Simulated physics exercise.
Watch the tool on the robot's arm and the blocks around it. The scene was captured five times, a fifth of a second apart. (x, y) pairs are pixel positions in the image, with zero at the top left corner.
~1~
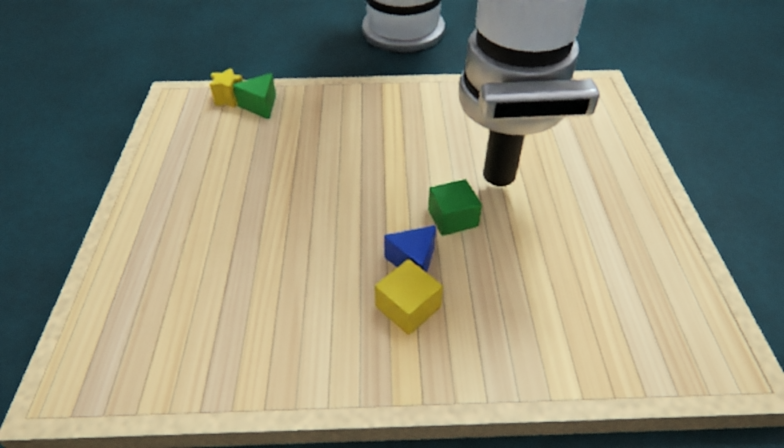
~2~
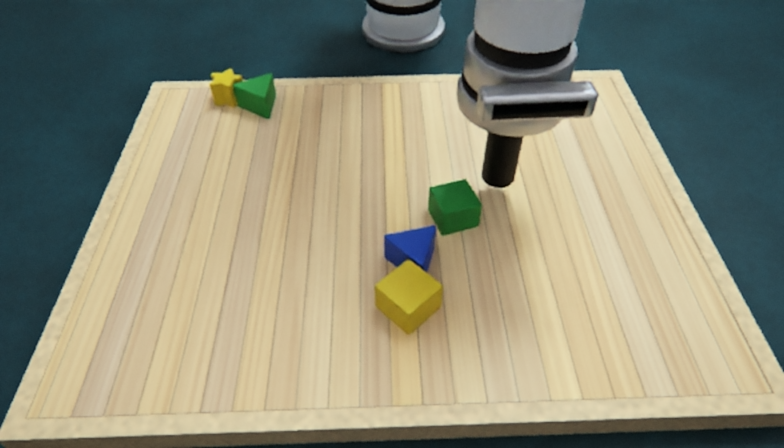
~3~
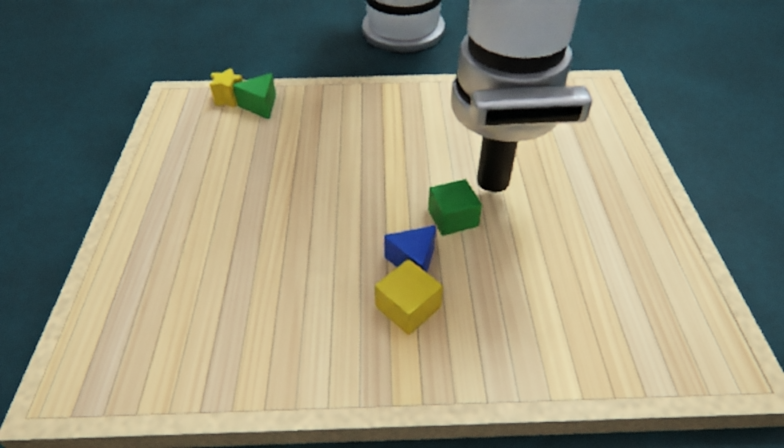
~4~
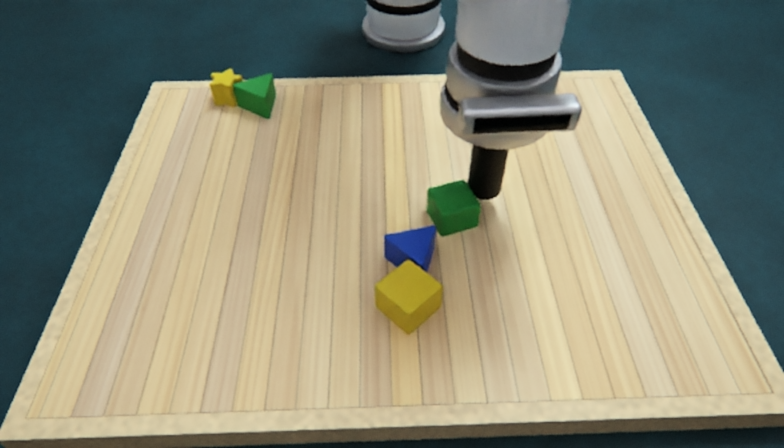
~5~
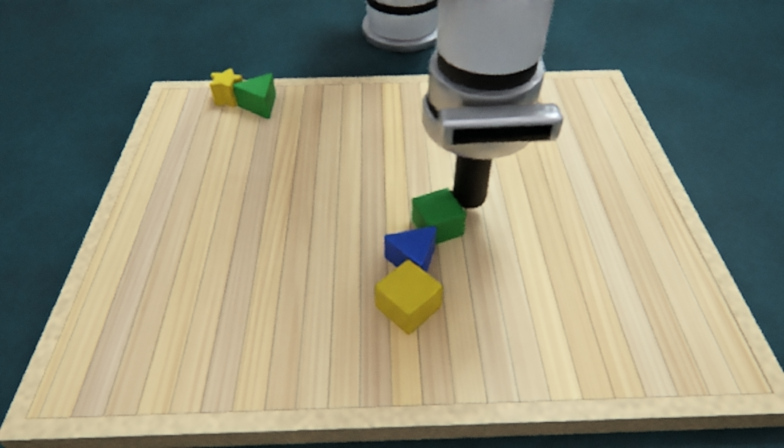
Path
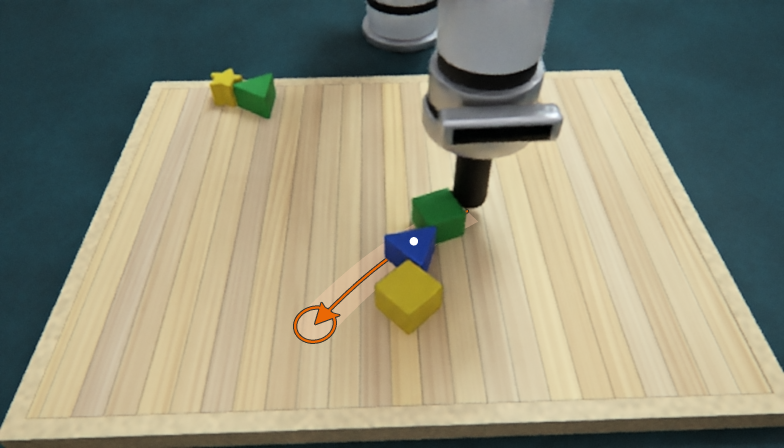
Robot arm easing its dark tool down and left, nudging a green block slightly toward a blue triangle above a yellow block.
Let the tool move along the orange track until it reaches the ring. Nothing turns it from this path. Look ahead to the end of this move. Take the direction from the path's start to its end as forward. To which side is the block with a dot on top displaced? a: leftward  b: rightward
I'll go with a - leftward.
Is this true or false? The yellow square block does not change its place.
Answer: False.
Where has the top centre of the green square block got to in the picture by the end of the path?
Top centre: (335, 234).
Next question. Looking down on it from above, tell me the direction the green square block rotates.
From the top, the block rotates clockwise.
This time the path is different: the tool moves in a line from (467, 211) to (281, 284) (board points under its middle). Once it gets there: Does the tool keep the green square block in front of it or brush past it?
As far as I can tell, the green square block is still leading the way in front of the tool.
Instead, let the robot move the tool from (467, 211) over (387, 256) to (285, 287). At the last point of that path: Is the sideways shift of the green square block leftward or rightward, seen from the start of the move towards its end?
Well, taking the path from its start to its end as straight ahead, the green square block moves to the right.
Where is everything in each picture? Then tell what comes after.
In the first picture, tool's lower end (499, 176); yellow square block (409, 285); blue triangle (414, 241); green square block (455, 195).
In the second picture, tool (498, 177); blocks still.
In the third picture, tool (493, 181); blocks still.
In the fourth picture, tool (484, 188); blocks still.
In the fifth picture, tool (469, 197); yellow square block (409, 285); blue triangle (414, 241); green square block (439, 205).
Drawn move, from (467, 211) over (390, 257) to (315, 324); the dot is on the blue triangle.
The first path, step by step. One third of the way, tool (415, 226); yellow square block (407, 289); blue triangle (413, 247); green square block (376, 223).
Two thirds of the way, tool (364, 263); yellow square block (404, 301), turned 10° anticlockwise; blue triangle (409, 261), turned 30° anticlockwise; green square block (335, 234), turned 65° clockwise.
At the end, tool (312, 311); yellow square block (404, 301), turned 10° anticlockwise; blue triangle (409, 261), turned 30° anticlockwise; green square block (335, 234), turned 65° clockwise.
